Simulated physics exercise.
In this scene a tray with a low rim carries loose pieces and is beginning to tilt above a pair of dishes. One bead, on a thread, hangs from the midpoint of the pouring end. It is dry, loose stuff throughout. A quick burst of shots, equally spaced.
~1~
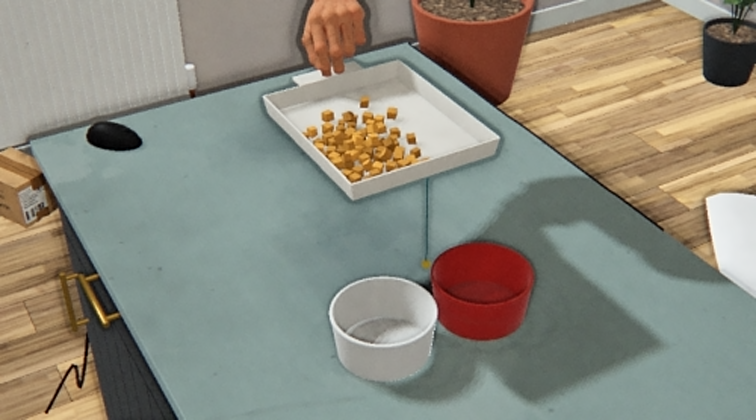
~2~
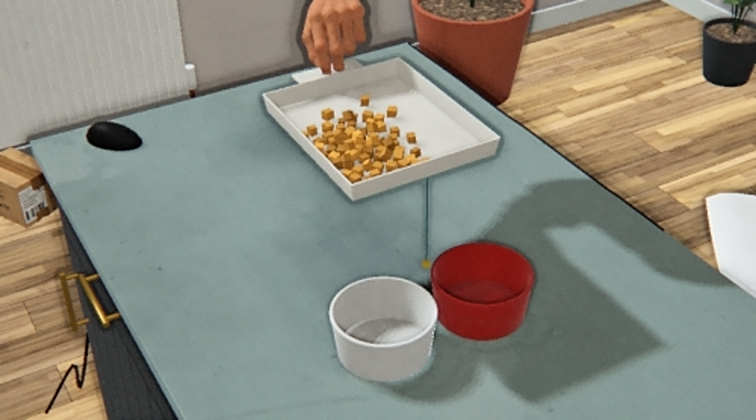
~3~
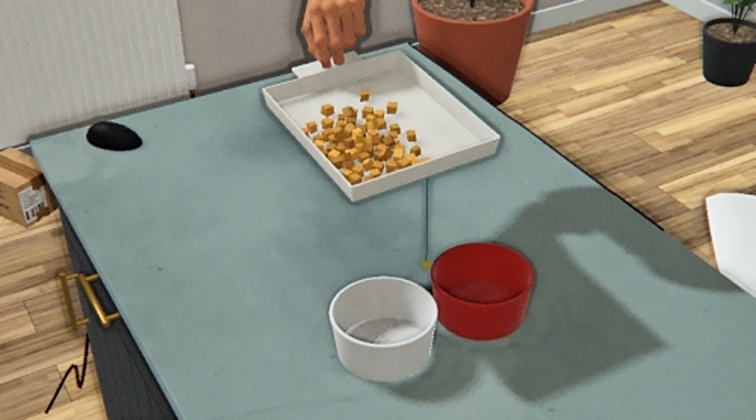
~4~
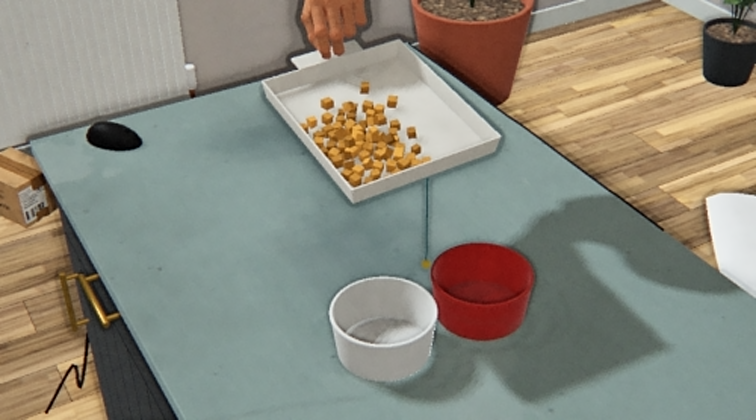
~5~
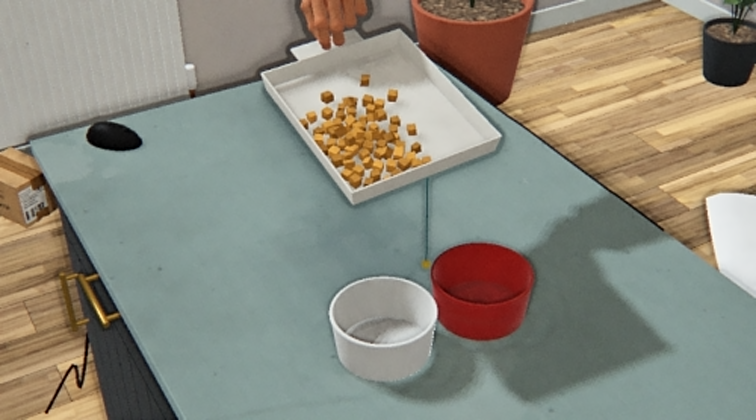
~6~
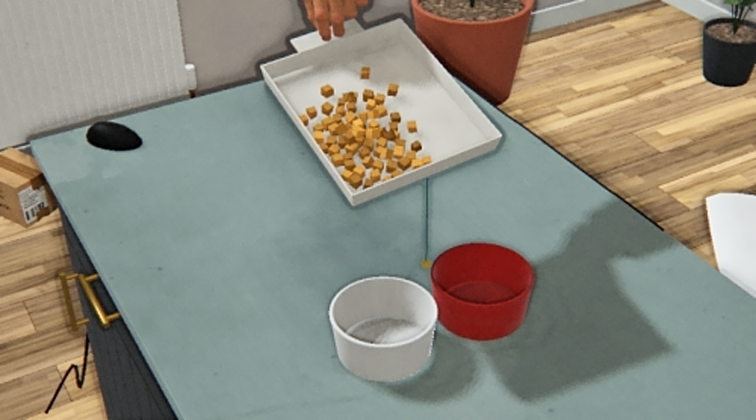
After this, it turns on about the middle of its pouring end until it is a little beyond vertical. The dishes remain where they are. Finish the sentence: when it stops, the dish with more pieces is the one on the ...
Left.
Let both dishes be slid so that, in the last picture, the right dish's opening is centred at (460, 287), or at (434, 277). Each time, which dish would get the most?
At the first place the left one, at the second the dish on the left.
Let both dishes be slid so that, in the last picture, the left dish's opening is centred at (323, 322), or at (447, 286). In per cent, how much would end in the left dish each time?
Trial 1 near 40 percent, trial 2 near 10 percent.
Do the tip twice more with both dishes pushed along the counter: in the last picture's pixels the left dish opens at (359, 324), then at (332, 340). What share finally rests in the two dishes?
Roughly 90 per cent the first time and 70 per cent the second.
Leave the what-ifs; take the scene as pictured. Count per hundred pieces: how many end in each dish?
I'd say some 90 in a hundred wind up in the left dish, and some 0 in a hundred in the right.
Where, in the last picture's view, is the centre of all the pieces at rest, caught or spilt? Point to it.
Resting centre, last frame: Roughly (386, 348).
Shortly afterwards, tray tipped steeply; all but a few on the tray; only a few in the left dish.
Next, tray tipped past a quarter turn; all but a few on the tray; only a few in the left dish; only a few in the air.
Some moments later, tray tipped past a quarter turn; all but a few in the left dish; a little outside both.
In the end, tray tipped past a quarter turn; all but a few in the left dish; none at all in the right dish; a little outside both.
